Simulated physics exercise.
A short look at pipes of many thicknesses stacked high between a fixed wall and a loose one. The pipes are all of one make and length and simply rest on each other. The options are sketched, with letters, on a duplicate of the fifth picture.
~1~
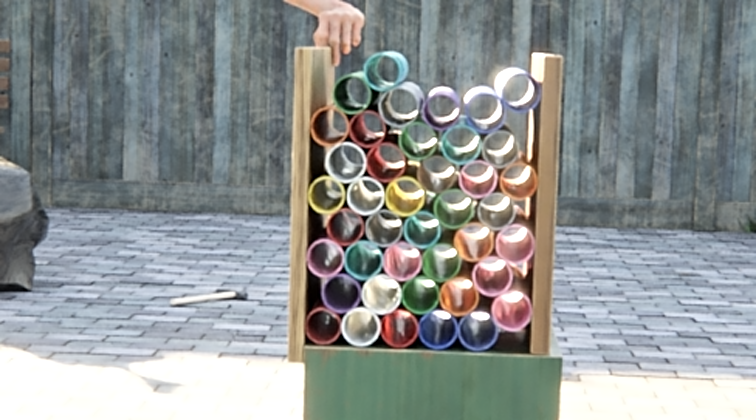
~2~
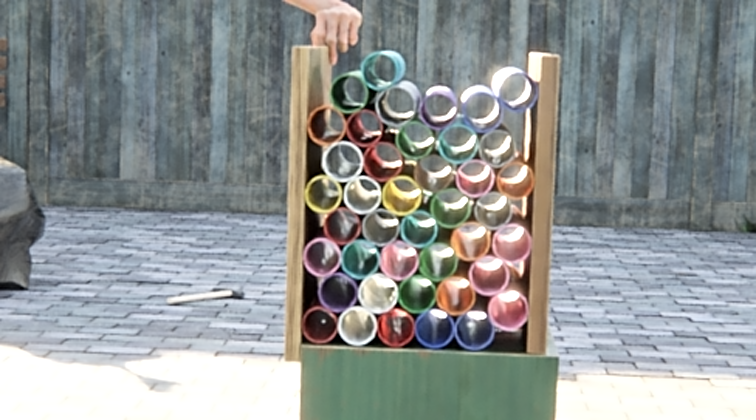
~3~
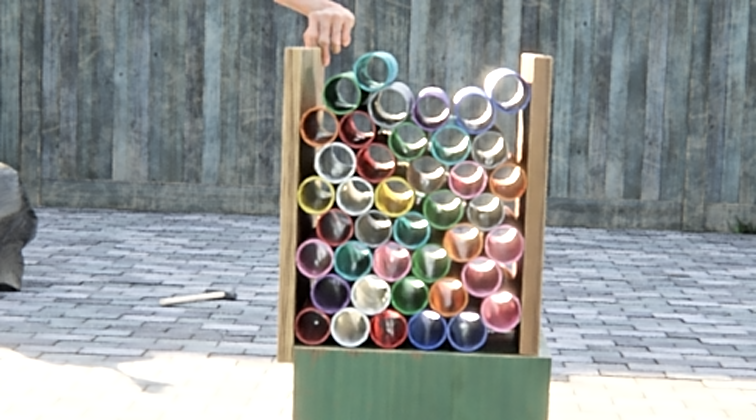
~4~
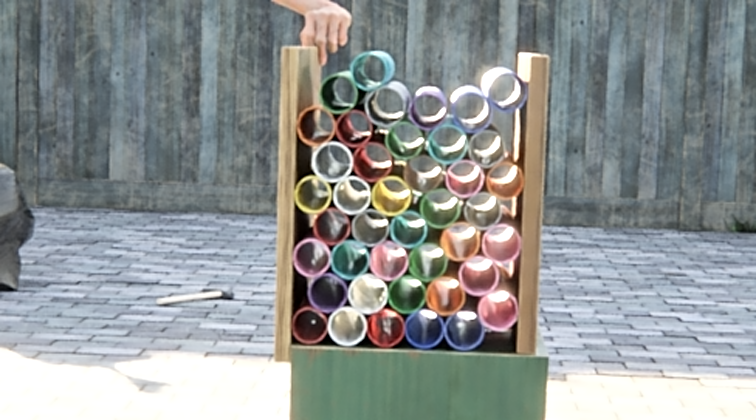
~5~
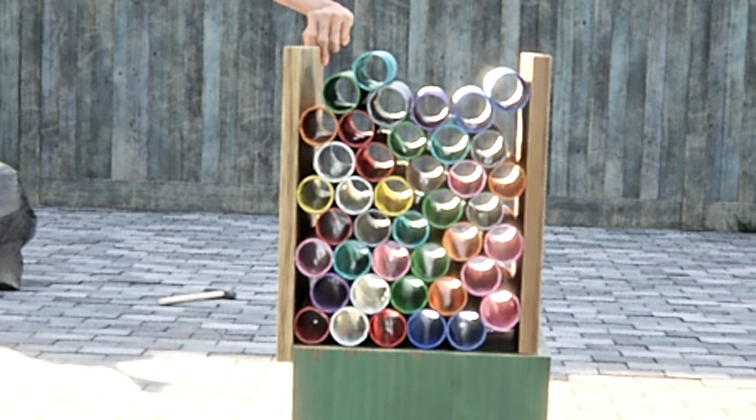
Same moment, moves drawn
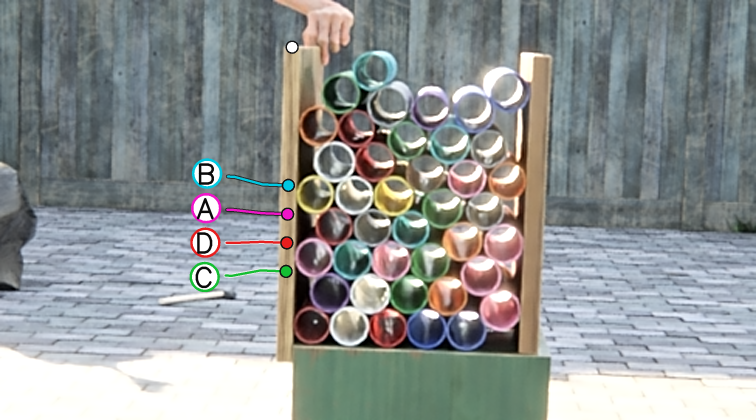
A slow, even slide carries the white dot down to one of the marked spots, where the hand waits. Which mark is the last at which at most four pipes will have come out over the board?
Lower it to A and no more.
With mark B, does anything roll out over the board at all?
Yes, at B.
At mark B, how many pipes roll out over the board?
It comes to three.
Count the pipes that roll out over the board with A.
With A, three.
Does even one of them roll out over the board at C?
Yes.
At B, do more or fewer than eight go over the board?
Fewer than eight.
On the marked copy, A at (288, 214); B at (288, 185); C at (286, 271); D at (287, 243); the white dot at (292, 47).
Following A. Soon after the start, top of the board (299, 119).
Later, top of the board (297, 198).
In the end, top of the board (297, 214), three out over the board.
As for the rest, B three out over the board; C more than four out over the board; D five out over the board.
